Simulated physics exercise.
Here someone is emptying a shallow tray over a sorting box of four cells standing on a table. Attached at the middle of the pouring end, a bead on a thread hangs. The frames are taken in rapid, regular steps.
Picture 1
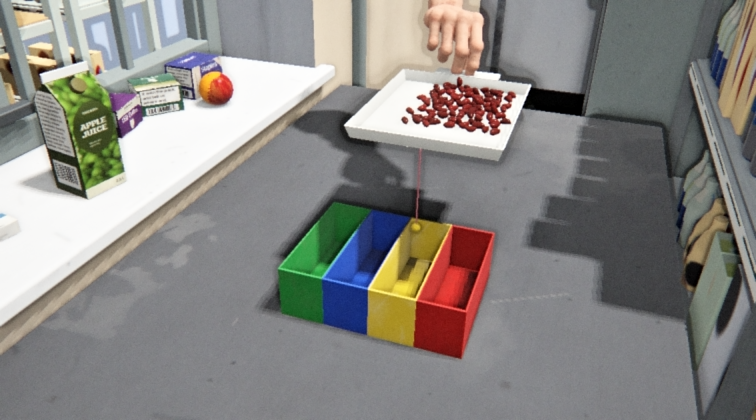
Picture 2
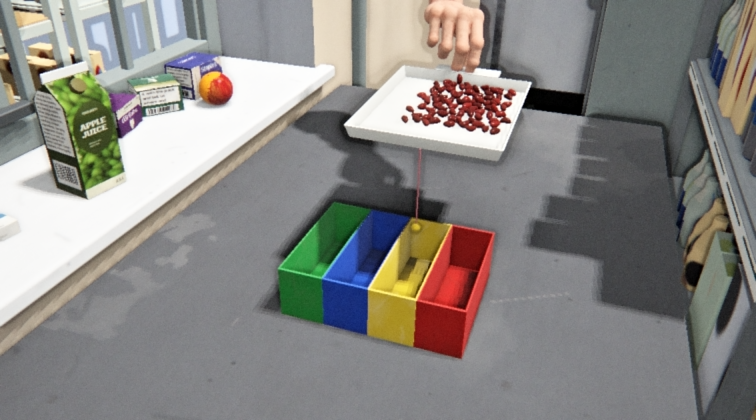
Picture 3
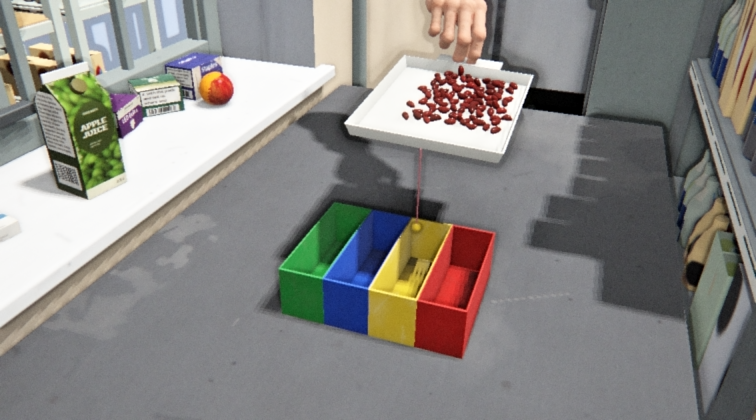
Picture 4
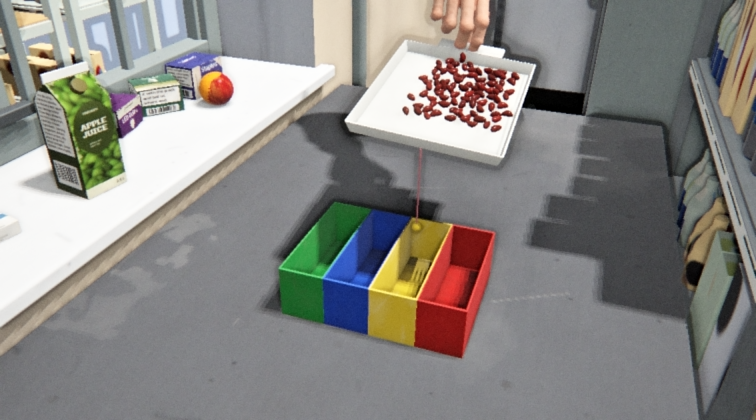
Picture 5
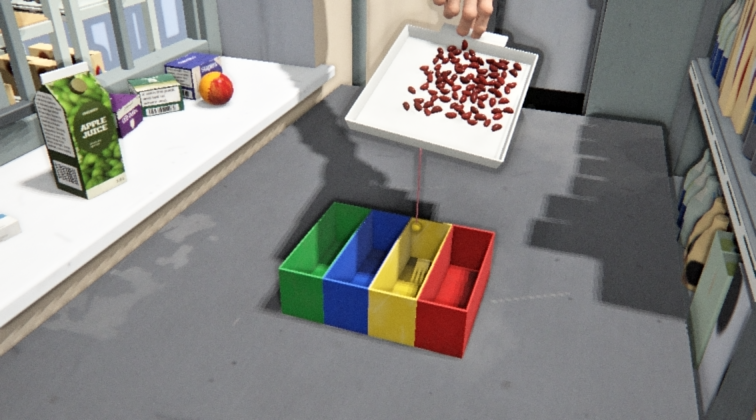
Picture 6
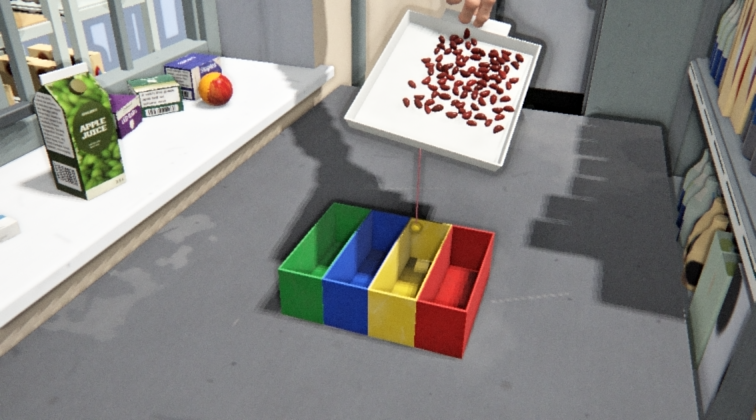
To begin with, a hand holds a white tray of dark red beans almost level above a box with green, blue, yellow and red cells, a bead hanging on a thread beneath. The hand then steadily tilts the tray, its far side rising and its front right corner dipping lowest, while the beans stay on it.
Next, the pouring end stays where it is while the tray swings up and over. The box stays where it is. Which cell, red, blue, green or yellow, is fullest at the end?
The red cell is fullest at the end.
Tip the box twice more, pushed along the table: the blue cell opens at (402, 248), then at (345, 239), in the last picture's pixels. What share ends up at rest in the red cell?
I'd expect some 60 percent, and then some 10 percent.
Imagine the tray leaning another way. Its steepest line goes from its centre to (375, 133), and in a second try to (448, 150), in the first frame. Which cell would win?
In order, it comes out as green and the cell in red.
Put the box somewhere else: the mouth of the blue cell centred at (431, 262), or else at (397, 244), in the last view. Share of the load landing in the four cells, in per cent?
It would be roughly 100 per cent in the first placement and roughly 90 per cent in the second.
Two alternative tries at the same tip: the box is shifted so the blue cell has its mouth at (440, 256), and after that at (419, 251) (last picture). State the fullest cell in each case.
Case 1 - that yellow cell; case 2 - the cell in yellow.
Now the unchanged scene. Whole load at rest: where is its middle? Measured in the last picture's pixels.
Around (469, 303), give or take.
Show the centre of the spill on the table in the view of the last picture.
Somewhere about (527, 324), I'd say.
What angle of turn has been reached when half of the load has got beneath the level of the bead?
Roughly 85 degrees of tilt.
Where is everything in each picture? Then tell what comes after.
In the first frame, corners of the pouring end (350, 124) and (499, 147), level; middle of the load (461, 104), kidney beans; bead on its thread (416, 227); green cell (301, 292); blue cell (345, 302); yellow cell (392, 313); red cell (440, 325).
In the second frame, corners of the pouring end (350, 124) and (499, 148), level; middle of the load (461, 102).
In the third frame, corners of the pouring end (350, 122) and (500, 150), tipped barely, lowest at the right corner; middle of the load (462, 97).
In the fourth frame, corners of the pouring end (351, 120) and (499, 154), tipped a little, lowest at the right corner; middle of the load (463, 88).
In the fifth frame, corners of the pouring end (351, 118) and (499, 157), tipped clearly, lowest at the right corner; middle of the load (464, 81).
In the sixth frame, corners of the pouring end (350, 116) and (498, 161), tipped clearly, lowest at the right corner; middle of the load (465, 74); green cell (301, 292); blue cell (346, 303); yellow cell (392, 313); red cell (440, 325).
Just after the last frame, tray tipped steeply; roughly two thirds on the tray; just a few in the red cell; roughly a third falling or outside the box.
A moment on, tray tipped past a quarter turn; roughly half in the red cell; just a few in the yellow cell; roughly half falling or outside the box.
Further on, tray tipped past a quarter turn; roughly two thirds in the red cell; just a few in the yellow cell; roughly a third falling or outside the box.
When it is over, tray tipped past a quarter turn; roughly two thirds in the red cell; just a few in the yellow cell; not one in the blue cell; not one in the green cell; roughly a third outside the box.
